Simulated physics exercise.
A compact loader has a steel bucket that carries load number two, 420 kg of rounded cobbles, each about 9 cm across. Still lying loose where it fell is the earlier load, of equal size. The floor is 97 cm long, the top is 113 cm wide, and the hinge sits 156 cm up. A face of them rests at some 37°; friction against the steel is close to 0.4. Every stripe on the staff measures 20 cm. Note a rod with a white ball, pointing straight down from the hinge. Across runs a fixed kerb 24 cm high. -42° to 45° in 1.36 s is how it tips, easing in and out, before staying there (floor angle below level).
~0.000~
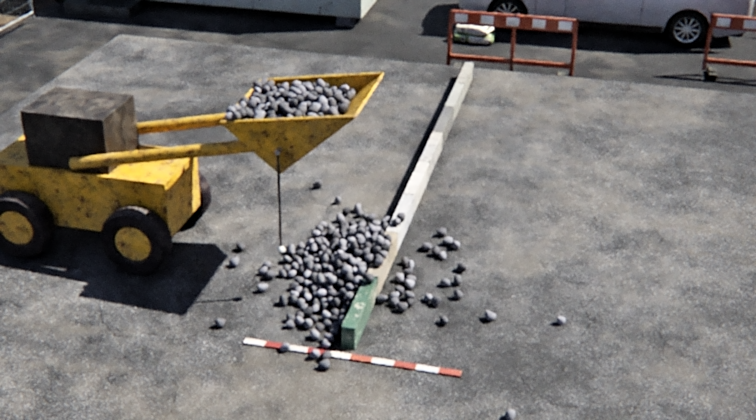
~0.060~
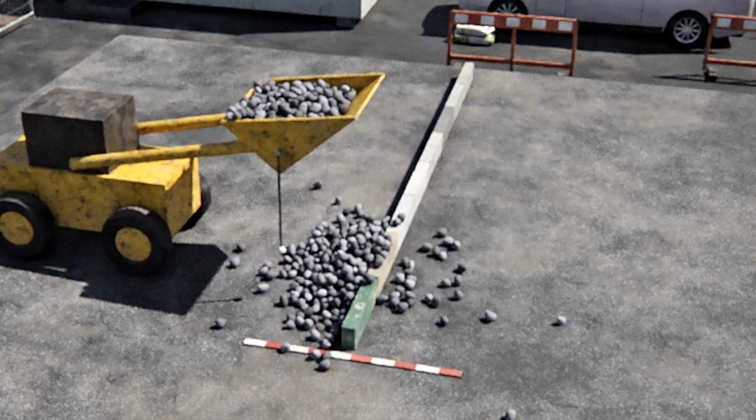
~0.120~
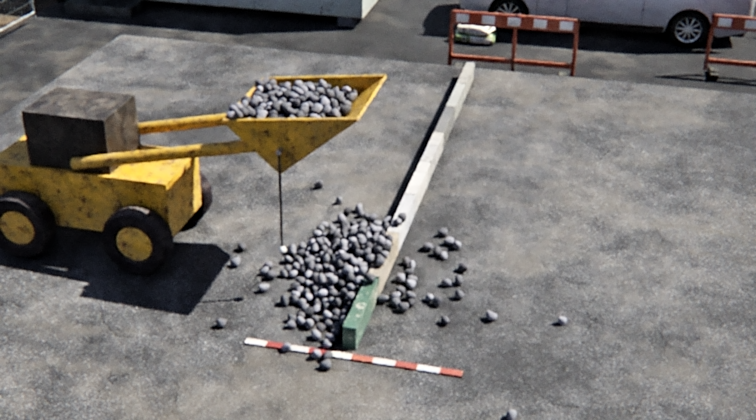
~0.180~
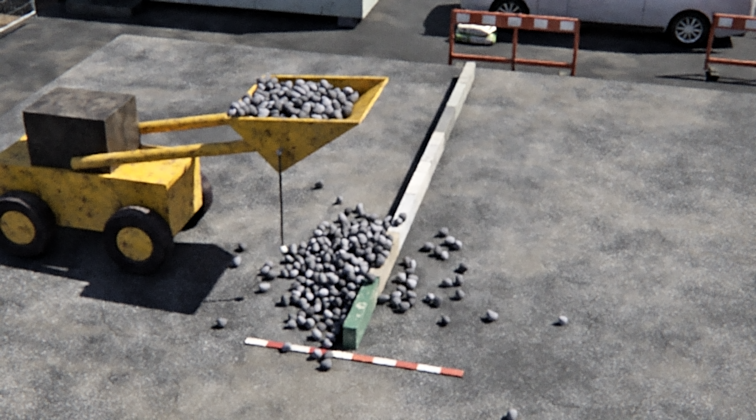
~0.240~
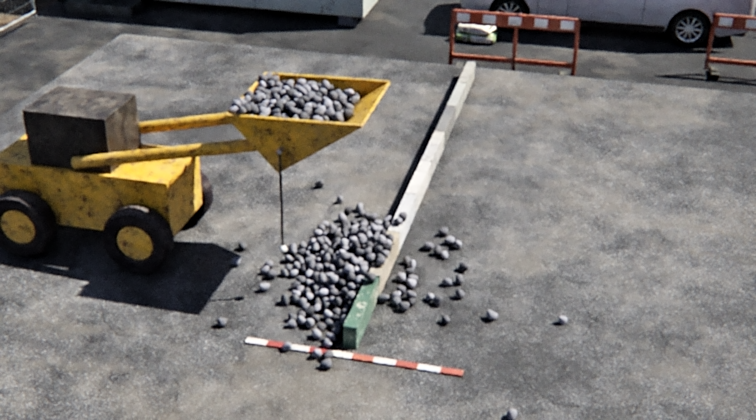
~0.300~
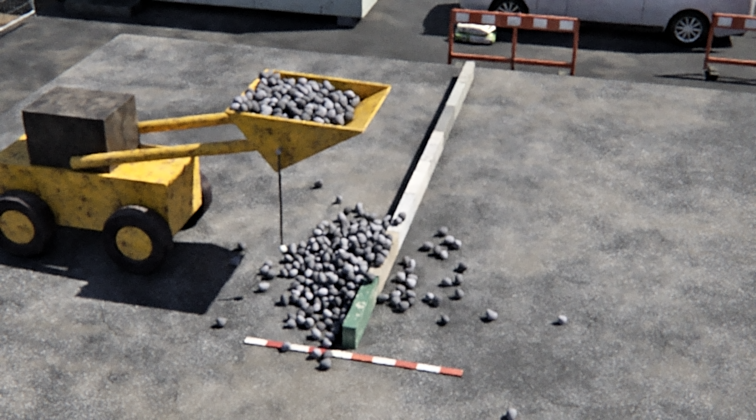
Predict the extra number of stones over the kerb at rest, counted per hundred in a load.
About 67 more per hundred stones.
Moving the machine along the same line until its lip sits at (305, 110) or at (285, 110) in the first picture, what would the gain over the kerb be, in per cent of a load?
Near 5 in a hundred first, near 0 in a hundred second.
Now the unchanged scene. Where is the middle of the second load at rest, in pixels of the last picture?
Their middle rests near (414, 271).
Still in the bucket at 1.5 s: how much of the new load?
Around 40 in a hundred.
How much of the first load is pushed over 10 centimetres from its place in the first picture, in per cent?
Around 15 in a hundred.
After 1.0 s the floor is at 31°; in per cent of one load, 100 in the bucket, 93 on this side of the kerb, 7 over the kerb; the foremost stones are at (478, 309).
After 1.5 s the floor is at 45°; in per cent of one load, 38 in the bucket, 145 on this side of the kerb, 17 over the kerb; the foremost stones are at (478, 309).
After 1.8 s the floor is at 45°; in per cent of one load, 1 in the bucket, 142 on this side of the kerb, 58 over the kerb; the foremost stones are at (496, 293).
After 4.6 s the floor is at 45°; in per cent of one load, 0 in the bucket, 126 on this side of the kerb, 74 over the kerb; the foremost stones are at (569, 326). Net gain over the kerb, 67.
